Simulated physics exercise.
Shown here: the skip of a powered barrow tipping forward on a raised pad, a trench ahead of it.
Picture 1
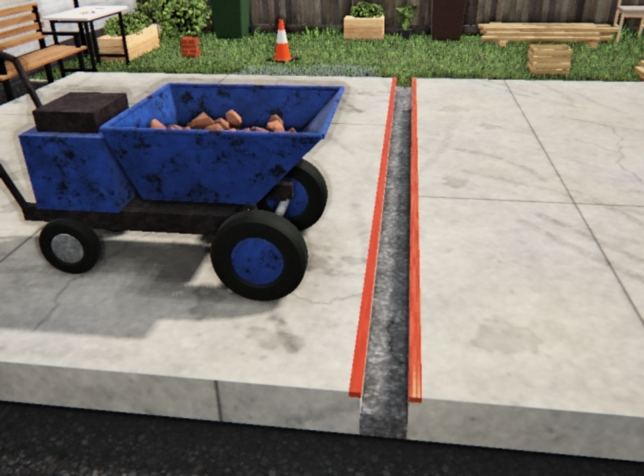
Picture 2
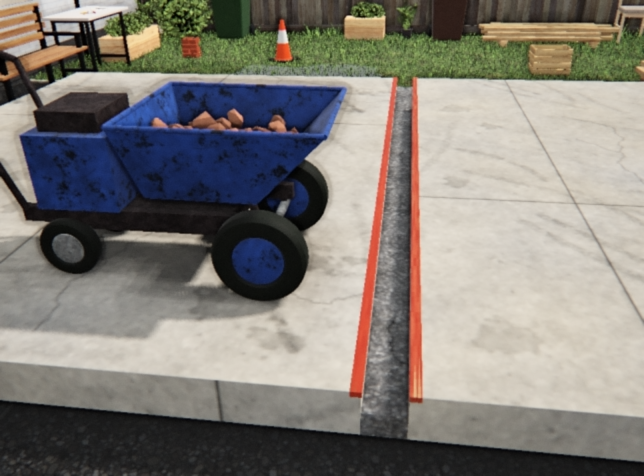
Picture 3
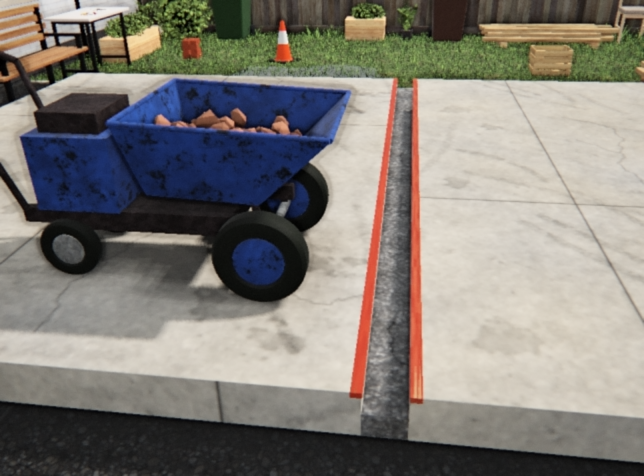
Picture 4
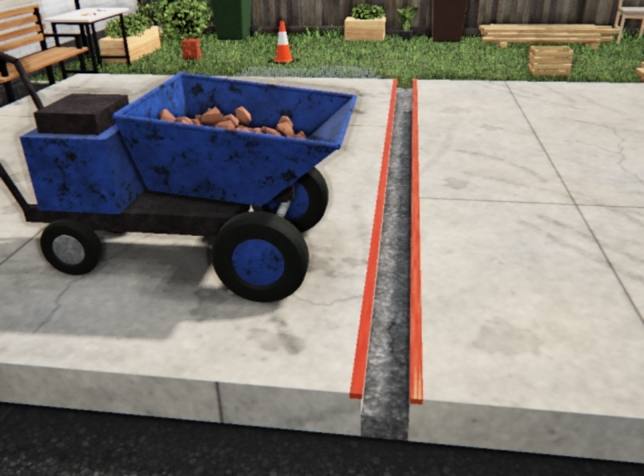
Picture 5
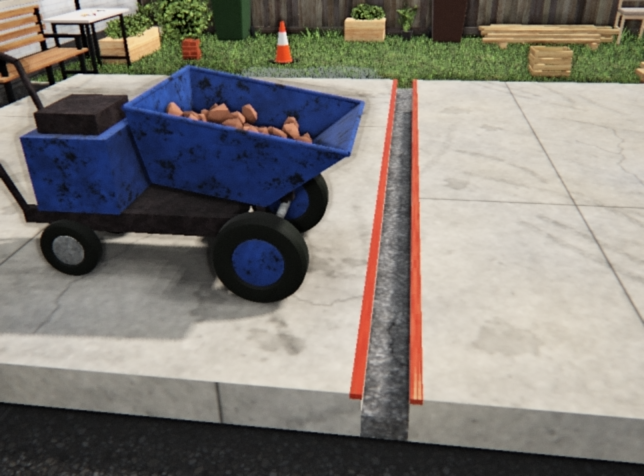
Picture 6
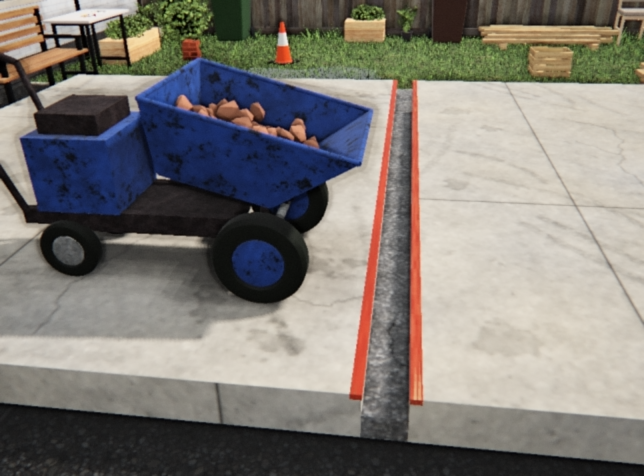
On a concrete pad, a blue barrow's rubble-filled skip tilts forward toward a narrow trench.
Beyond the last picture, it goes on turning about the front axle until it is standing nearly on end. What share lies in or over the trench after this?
Less than half.
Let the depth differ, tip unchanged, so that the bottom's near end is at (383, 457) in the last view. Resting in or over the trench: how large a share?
Estimate: Approx. 10 per cent.
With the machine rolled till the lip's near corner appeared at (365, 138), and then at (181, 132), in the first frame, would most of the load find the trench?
First the smaller part, then below a half.
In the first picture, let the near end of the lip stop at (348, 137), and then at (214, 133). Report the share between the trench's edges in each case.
From the first spot you get 0 percent, and from the second 30 percent.
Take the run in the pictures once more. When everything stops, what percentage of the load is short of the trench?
Estimate: Some 0 percent.
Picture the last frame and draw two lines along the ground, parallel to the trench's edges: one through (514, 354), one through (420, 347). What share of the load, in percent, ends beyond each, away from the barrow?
About 10 and 60 %.
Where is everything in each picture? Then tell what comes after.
In the first picture, lip of the skip (322, 137), level; top of the load (214, 136), lumps of rubble; first edge of the trench (362, 339); far edge (415, 343), the trench under half as wide as the skip, and about half as deep as wide.
In the second picture, lip of the skip (324, 138), level; top of the load (216, 131).
In the third picture, lip of the skip (330, 141), tipped barely; top of the load (211, 146).
In the fourth picture, lip of the skip (338, 147), tipped a little; top of the load (194, 141).
In the fifth picture, lip of the skip (348, 154), tipped a little; top of the load (200, 137).
In the sixth picture, lip of the skip (359, 164), tipped clearly; top of the load (208, 132); first edge of the trench (362, 342); far edge (416, 346).
Just after the last frame, skip tipped steeply; every one in the skip.
A moment on, skip tipped steeply; almost all in the skip; just a few in or heaped over the trench; about a tenth beyond it.
Further on, skip tipped right over; roughly a third in the skip; just a few in or heaped over the trench; roughly two thirds beyond it.
When it is over, skip tipped right over; roughly a third in the skip; about a tenth in or heaped over the trench; roughly two thirds beyond it.
